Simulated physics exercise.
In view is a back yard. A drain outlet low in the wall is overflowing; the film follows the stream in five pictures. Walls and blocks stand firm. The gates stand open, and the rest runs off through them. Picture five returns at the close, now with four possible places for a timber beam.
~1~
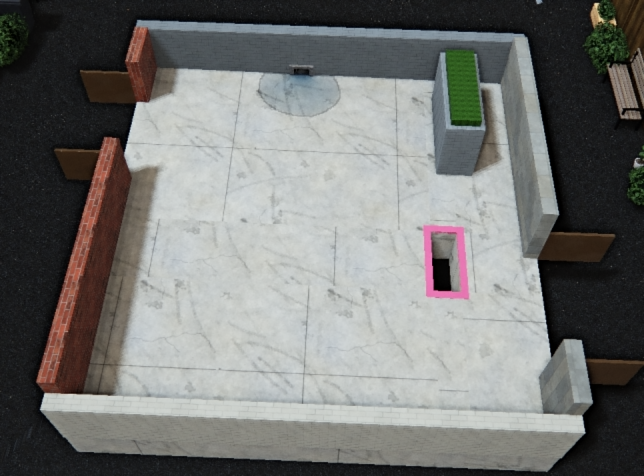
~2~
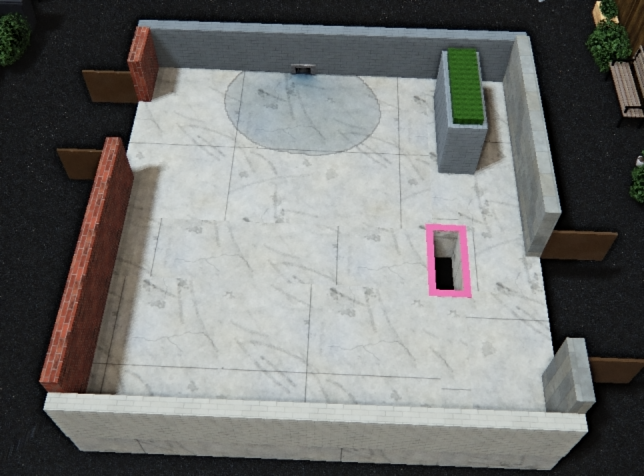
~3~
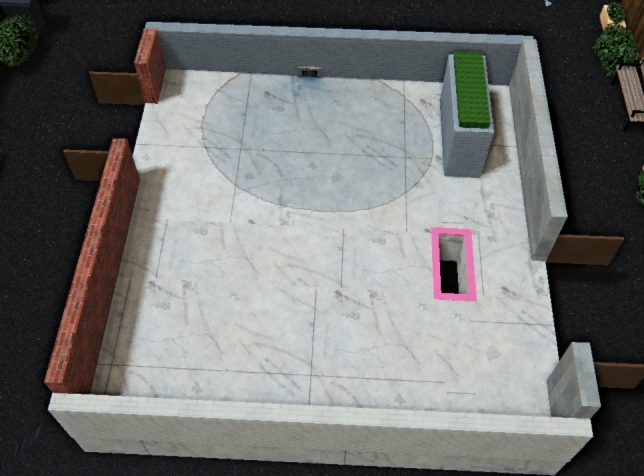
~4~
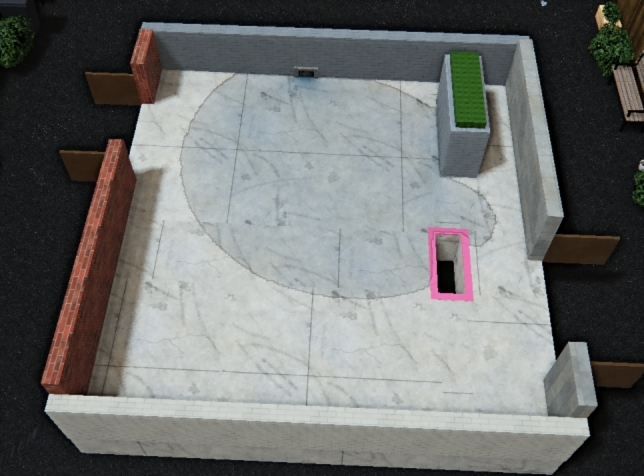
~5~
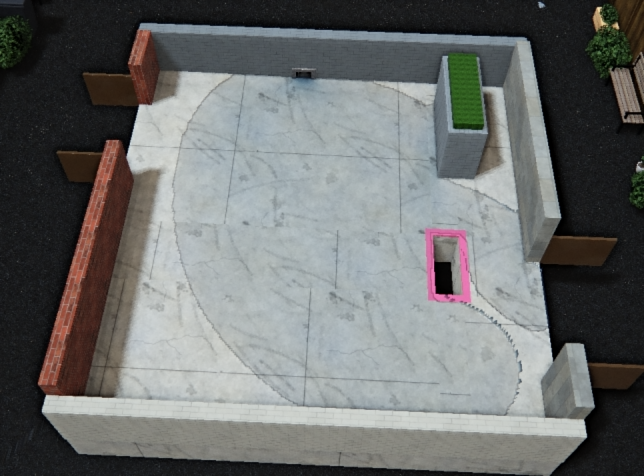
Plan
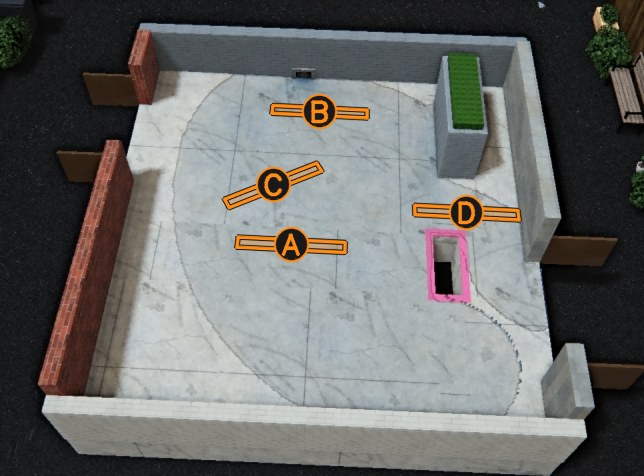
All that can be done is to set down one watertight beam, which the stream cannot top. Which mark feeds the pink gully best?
A beats the others.
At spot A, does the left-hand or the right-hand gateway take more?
More leaves on the right.
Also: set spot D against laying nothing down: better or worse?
Worse.
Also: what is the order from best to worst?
The order is A, C, B, D.
In orange, A from (237, 242) to (345, 247); B from (272, 109) to (367, 114); C from (226, 203) to (319, 167); D from (414, 209) to (518, 215).
For spot A, about 55 % of the stream goes into the pink gully, about 43 % out by the gates.
For spot B, about 21 % of the stream goes into the pink gully, about 77 % out by the gates.
For spot C, about 33 % of the stream goes into the pink gully, about 65 % out by the gates.
For spot D, about 15 % of the stream goes into the pink gully, about 80 % out by the gates.
